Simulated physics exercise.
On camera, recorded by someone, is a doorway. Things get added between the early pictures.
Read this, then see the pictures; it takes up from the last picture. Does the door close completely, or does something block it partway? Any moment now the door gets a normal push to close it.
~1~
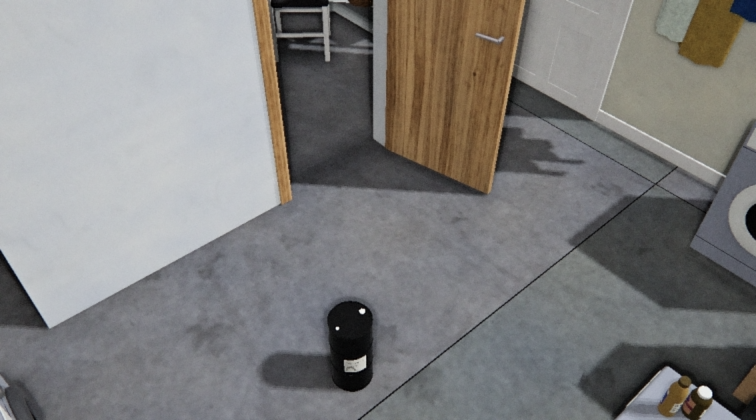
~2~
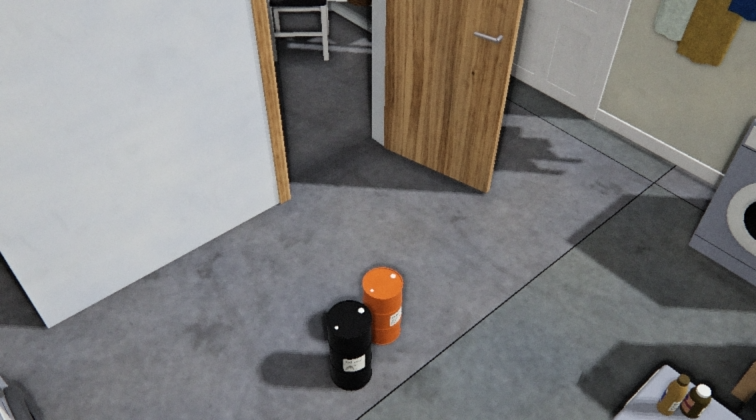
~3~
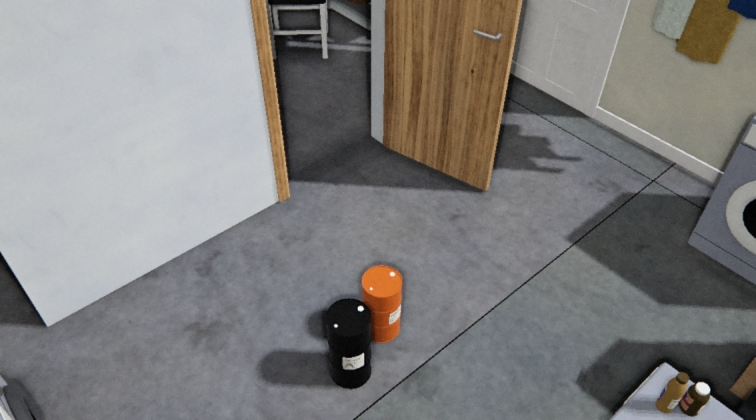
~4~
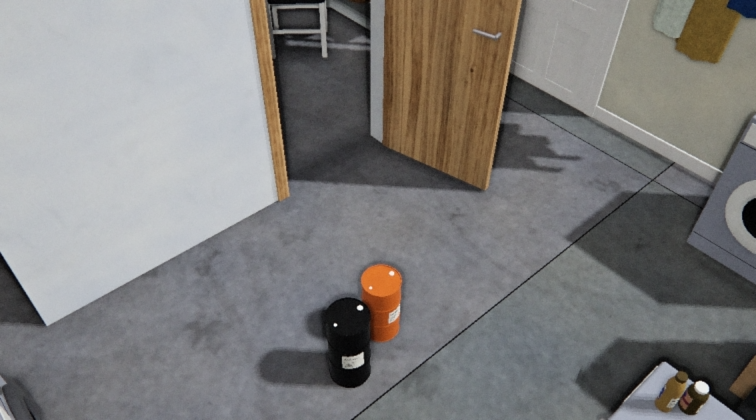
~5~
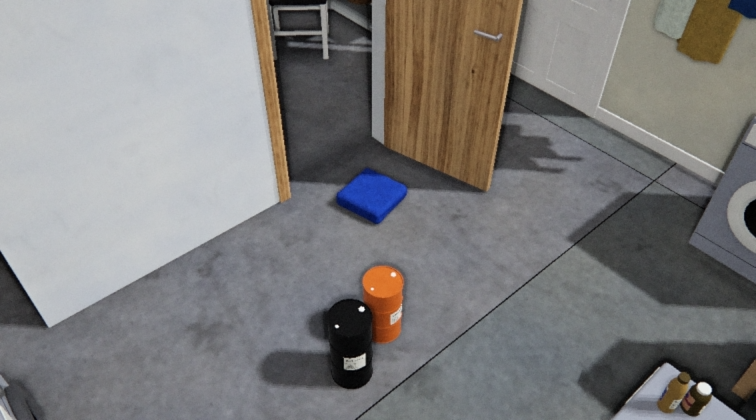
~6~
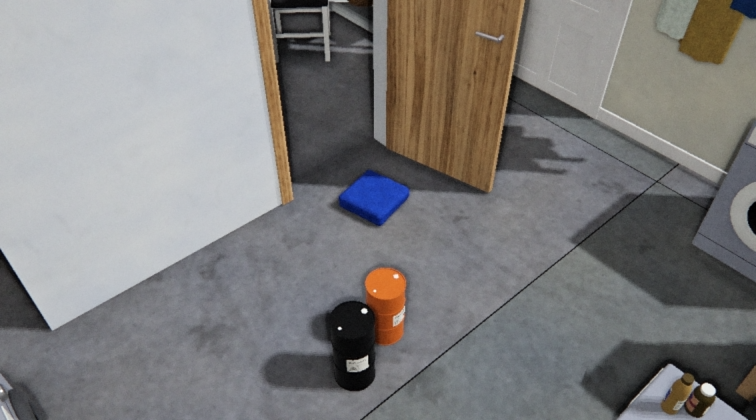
The opening stays partly uncovered.
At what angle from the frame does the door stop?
Roughly 25°.
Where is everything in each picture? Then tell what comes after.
In the first picture, door wide open and still; black canister (351, 348).
In the second picture, door wide open and still; black canister (350, 347); orange canister (382, 307).
In the third picture, door wide open and still; black canister (350, 345); orange canister (382, 305).
In the fourth picture, door wide open and still; black canister (349, 344); orange canister (381, 304).
In the fifth picture, door wide open and still; black canister (351, 345); orange canister (383, 305).
In the sixth picture, door wide open and still; blue cushion (374, 197); black canister (354, 347).
Then, 0.60 s on from there, door 75° open.
Then, 0.90 s on from there, door 52° open; blue cushion shifted a little near (352, 199).
Then, 1.20 s on from there, door 30° open; blue cushion shifted about its own width near (322, 201).
In the end, door 25° open; moved from the start, blue cushion; the other 2 unmoved. At the end, from the last picture's camera, blue cushion near (315, 200).
